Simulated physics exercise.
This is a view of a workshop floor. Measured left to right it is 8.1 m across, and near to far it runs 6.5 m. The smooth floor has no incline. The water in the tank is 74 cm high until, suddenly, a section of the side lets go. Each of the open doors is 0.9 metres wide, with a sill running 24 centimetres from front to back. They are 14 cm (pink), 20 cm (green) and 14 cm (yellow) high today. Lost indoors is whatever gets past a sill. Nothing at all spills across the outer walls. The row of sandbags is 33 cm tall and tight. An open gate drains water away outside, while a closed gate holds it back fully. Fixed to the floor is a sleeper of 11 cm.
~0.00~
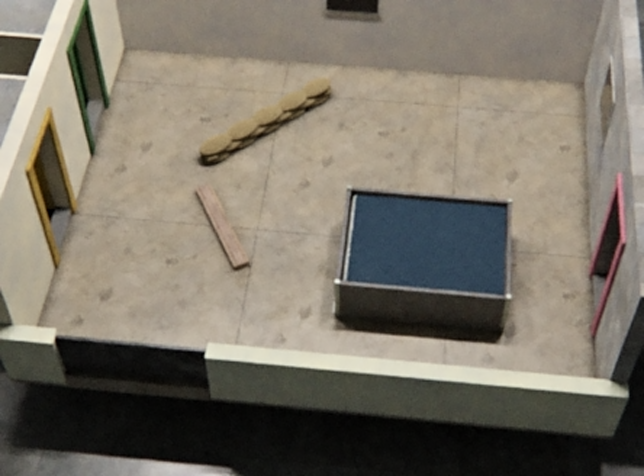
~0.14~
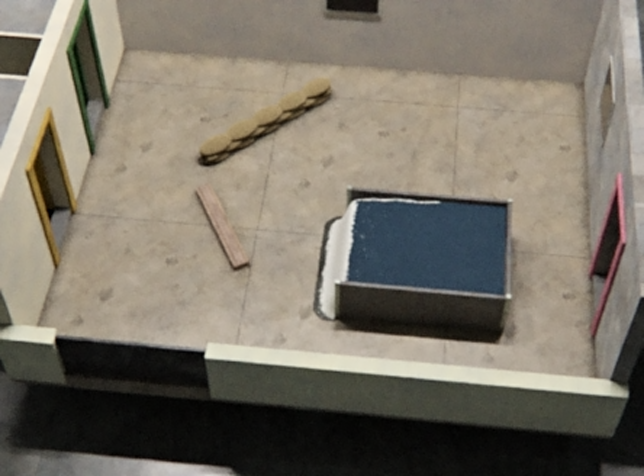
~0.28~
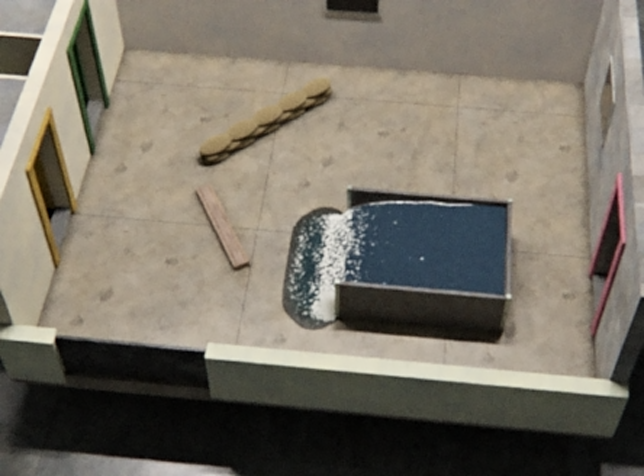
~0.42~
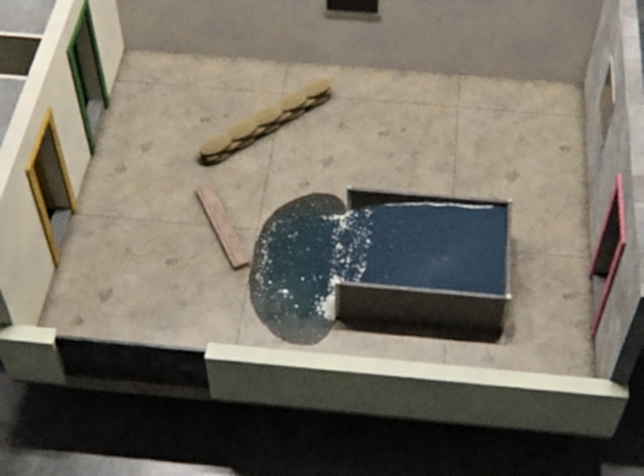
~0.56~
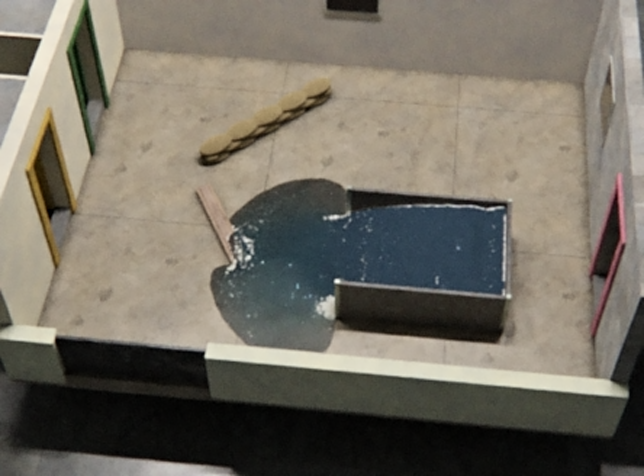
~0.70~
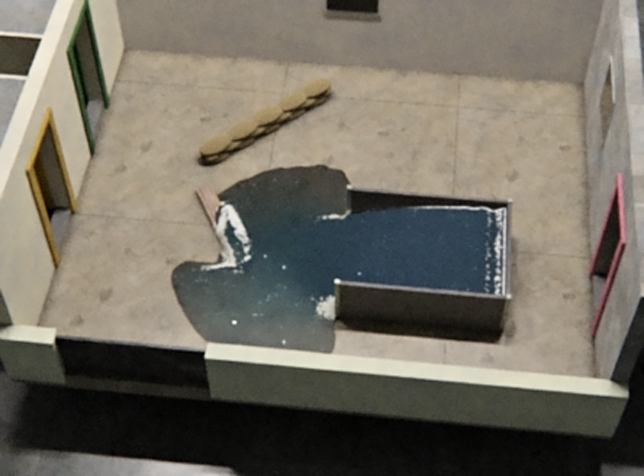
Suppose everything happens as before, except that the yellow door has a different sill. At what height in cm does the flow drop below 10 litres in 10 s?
21 cm.
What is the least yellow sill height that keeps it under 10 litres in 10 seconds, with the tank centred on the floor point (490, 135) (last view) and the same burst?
Roughly 14.5 cm is needed.
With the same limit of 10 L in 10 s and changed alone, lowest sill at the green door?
For the green door, about 14.5 cm.
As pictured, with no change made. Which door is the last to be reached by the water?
Pink.
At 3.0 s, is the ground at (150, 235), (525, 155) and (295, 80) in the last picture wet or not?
Spot one awash, spot two bone dry, spot three bone dry.
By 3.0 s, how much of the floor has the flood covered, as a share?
Approximately 45 % of the floor.
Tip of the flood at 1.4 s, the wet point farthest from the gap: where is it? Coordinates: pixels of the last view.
Lab note: Front tip approx. (41, 316).
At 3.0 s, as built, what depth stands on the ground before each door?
Depth at pink 0 cm, at green 17 cm, at yellow 23 cm.
After 1.4 s water covers 30 % of the floor, deepest (33 cm) near (239, 245); it has not reached the yellow door.
After 3.0 s water covers 45 % of the floor, deepest (38 cm) near (93, 352); 23 cm at the yellow door, 42 litres in over its 14 cm sill.
After 10.0 s water covers 90 % of the floor, deepest (13 cm) near (276, 60); 6 cm at the yellow door, 79 litres in over its 14 cm sill.
At the yellow door as built, the water arrived by 1.6 s and peaked near 26 cm at 2.4 s.
Run again over the same 10 s with other heights there, 41 litres in over 17 cm, 3 litres over 23.5 cm. The limit of 10 litres is kept from about 21 cm up.
